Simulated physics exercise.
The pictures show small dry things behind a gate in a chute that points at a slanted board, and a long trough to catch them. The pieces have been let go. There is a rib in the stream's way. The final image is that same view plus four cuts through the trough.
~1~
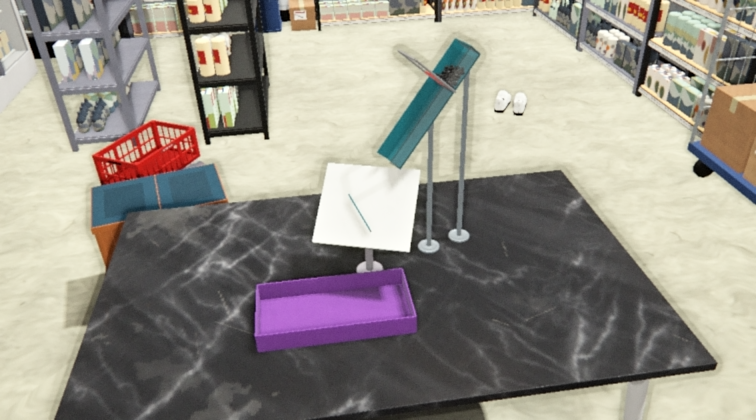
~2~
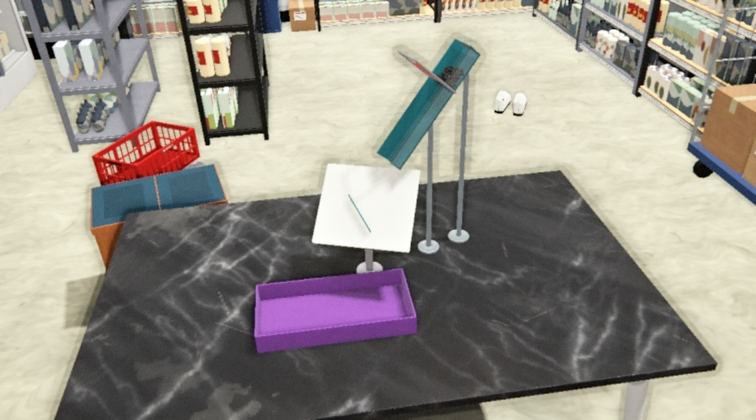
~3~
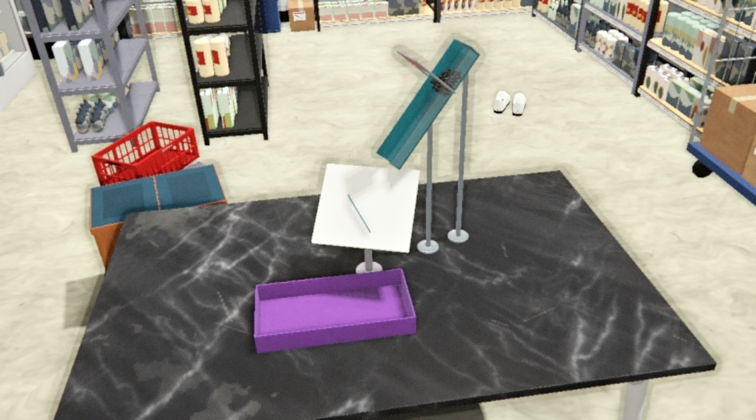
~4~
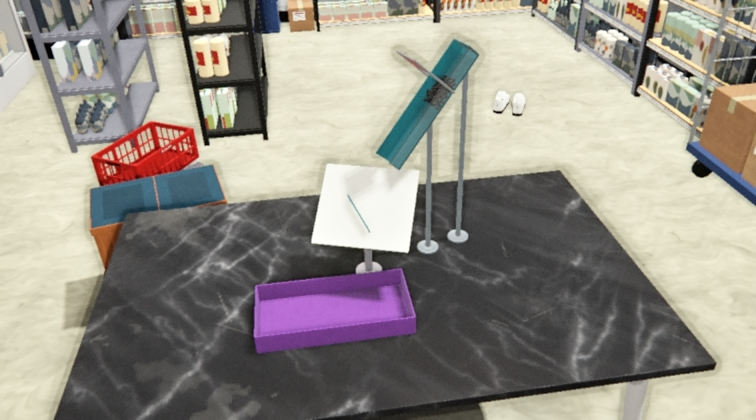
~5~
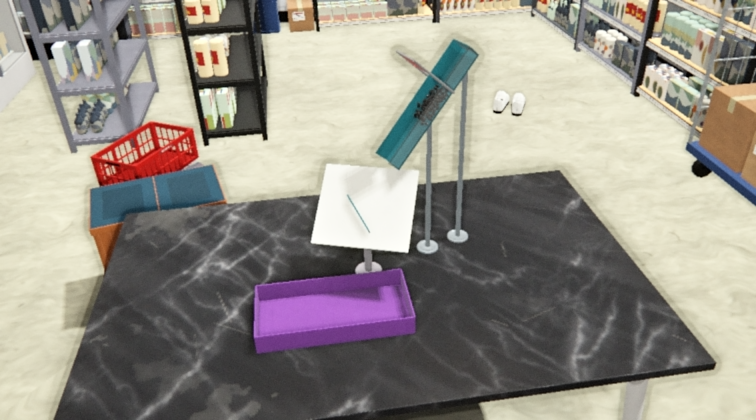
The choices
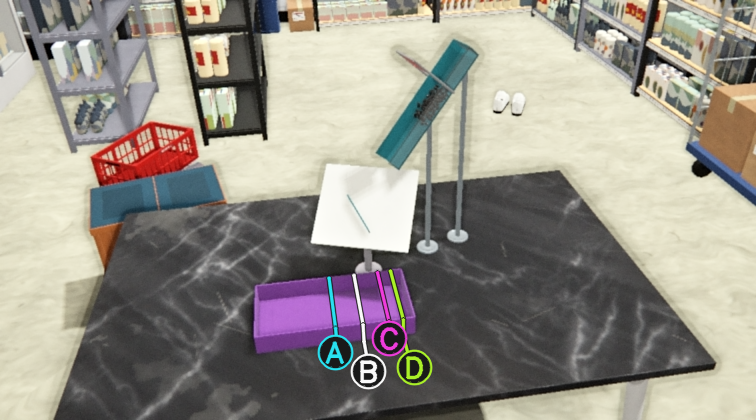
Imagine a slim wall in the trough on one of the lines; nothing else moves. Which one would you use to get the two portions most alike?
Line C.
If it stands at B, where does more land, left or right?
More lands on the right.
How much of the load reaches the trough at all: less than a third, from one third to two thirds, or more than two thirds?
About that: More than two thirds.
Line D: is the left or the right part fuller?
The left side.
On the marked copy, line A crosses the front rim at (335, 327); line B crosses the front rim at (362, 324); line C crosses the front rim at (388, 320); line D crosses the front rim at (403, 318).
Choosing A, of what is caught, a stray few on the left of the divider, nearly all on the right.
Choosing B, of what is caught, a small part on the left of the divider, nearly all on the right.
Choosing C, of what is caught, about half on the left of the divider, about half on the right.
Choosing D, of what is caught, nearly all on the left of the divider, a stray few on the right.
